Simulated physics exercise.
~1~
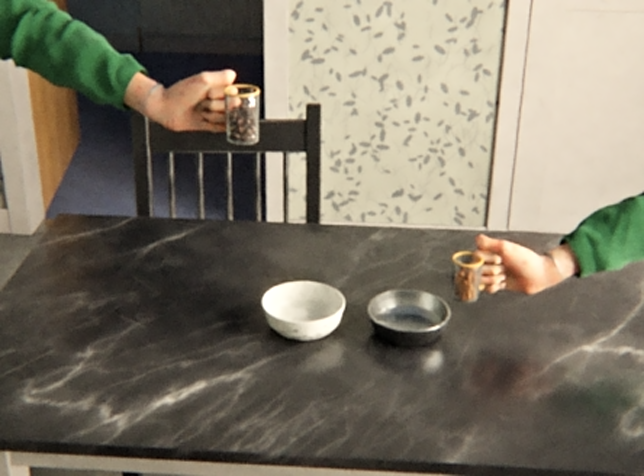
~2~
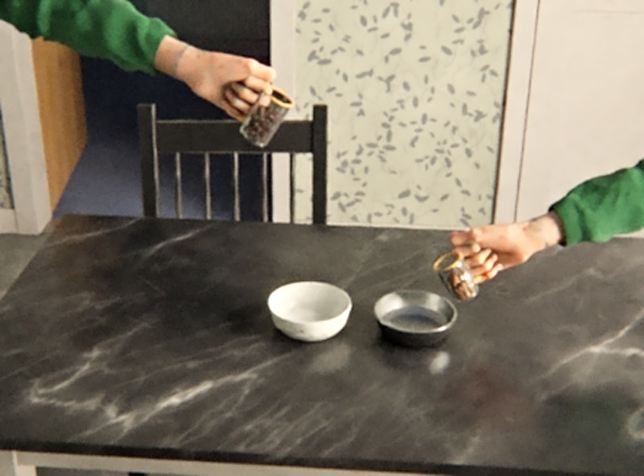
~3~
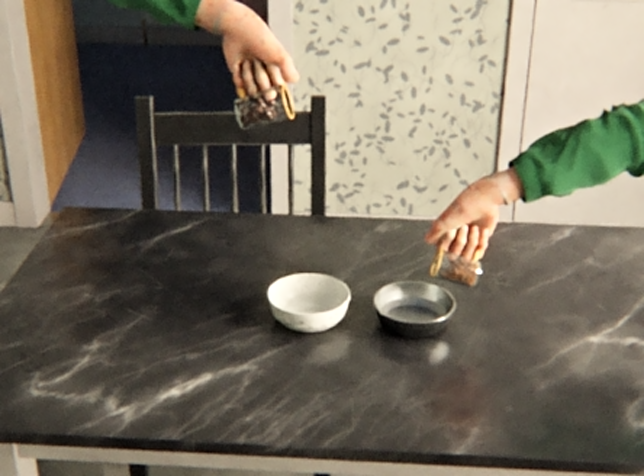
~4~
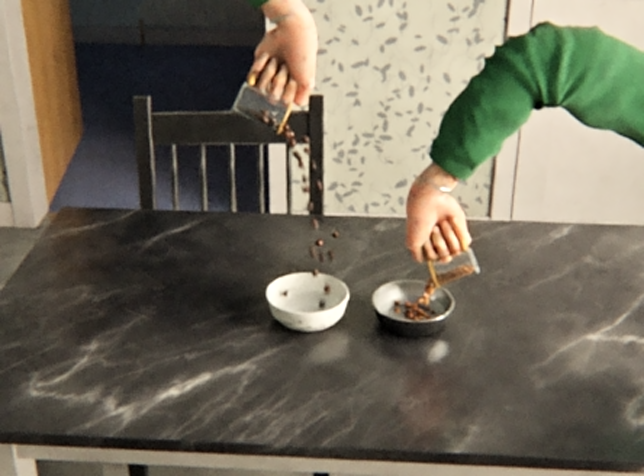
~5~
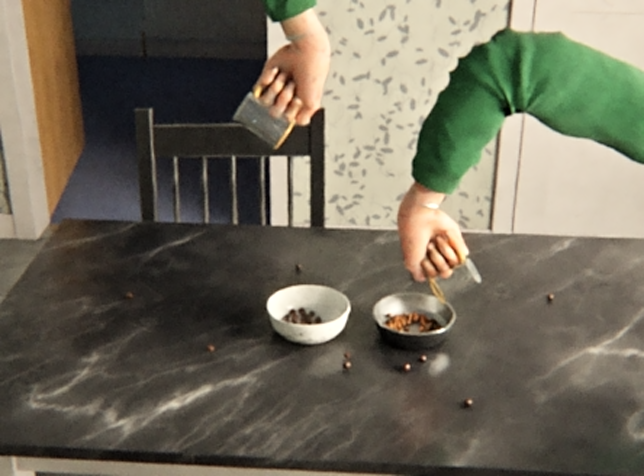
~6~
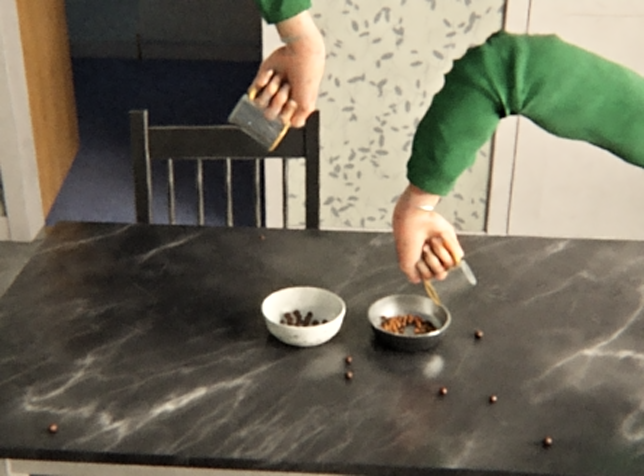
Two hands in green sleeves tip small glass cups of dark and reddish-brown pieces over a white bowl and a dark dish; the higher left pour scatters some pieces across the black marbled table, while the lower right pour lands in its dish.
